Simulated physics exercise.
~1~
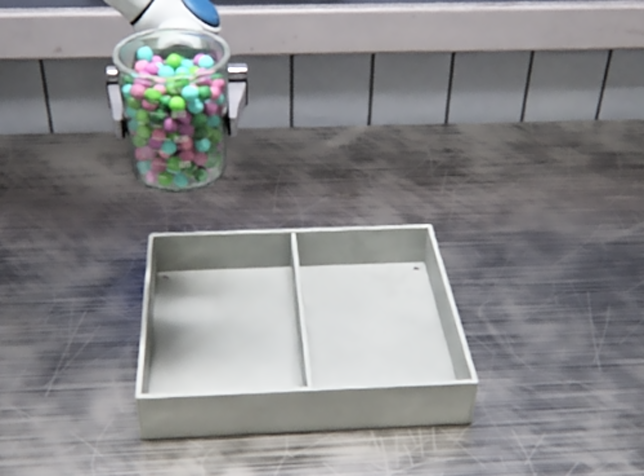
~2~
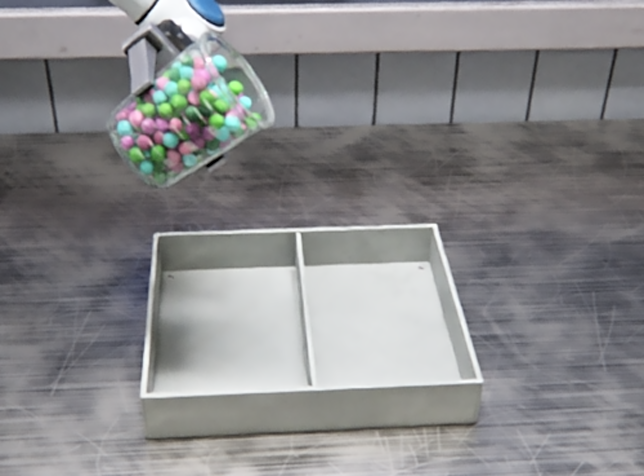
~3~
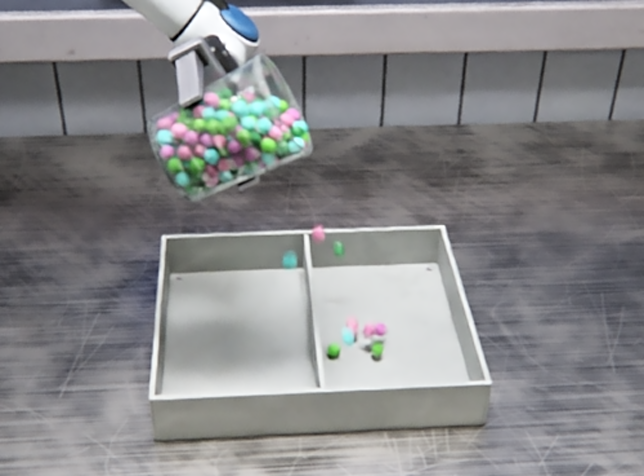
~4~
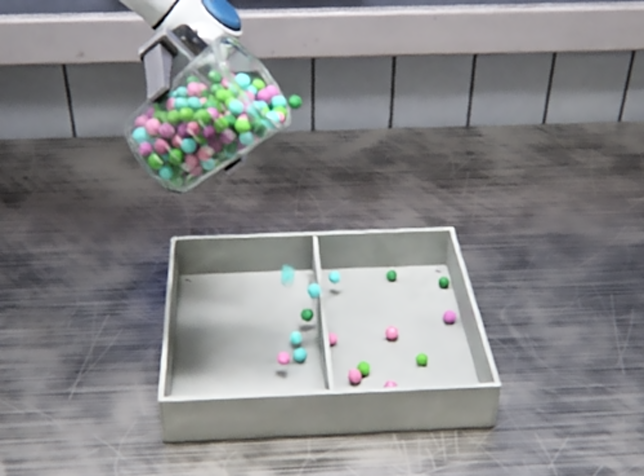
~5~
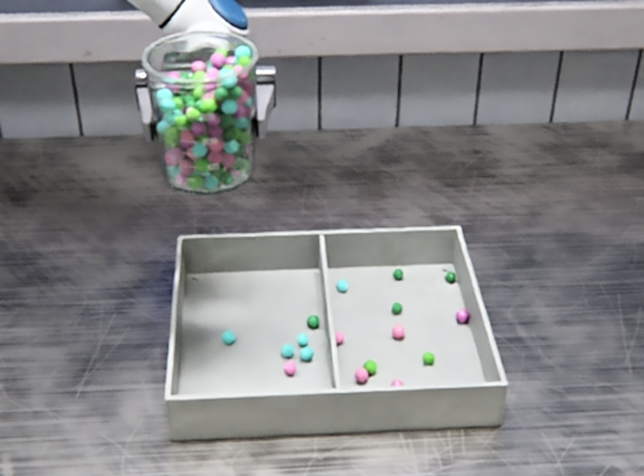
To begin with, a robot gripper holds a clear cup of small pink, green and blue round sweets upright above a grey table, with an empty pale tray split by a cross wall in front of it. The gripper tips the cup to the right, and the sweets slide toward its rim. As it tilts further, a few spill out and drop into the right part of the tray. The cup then eases back a little while more sweets scatter into both parts. Finally it returns upright, still mostly full, with a handful of sweets lying in the left part and more in the right.
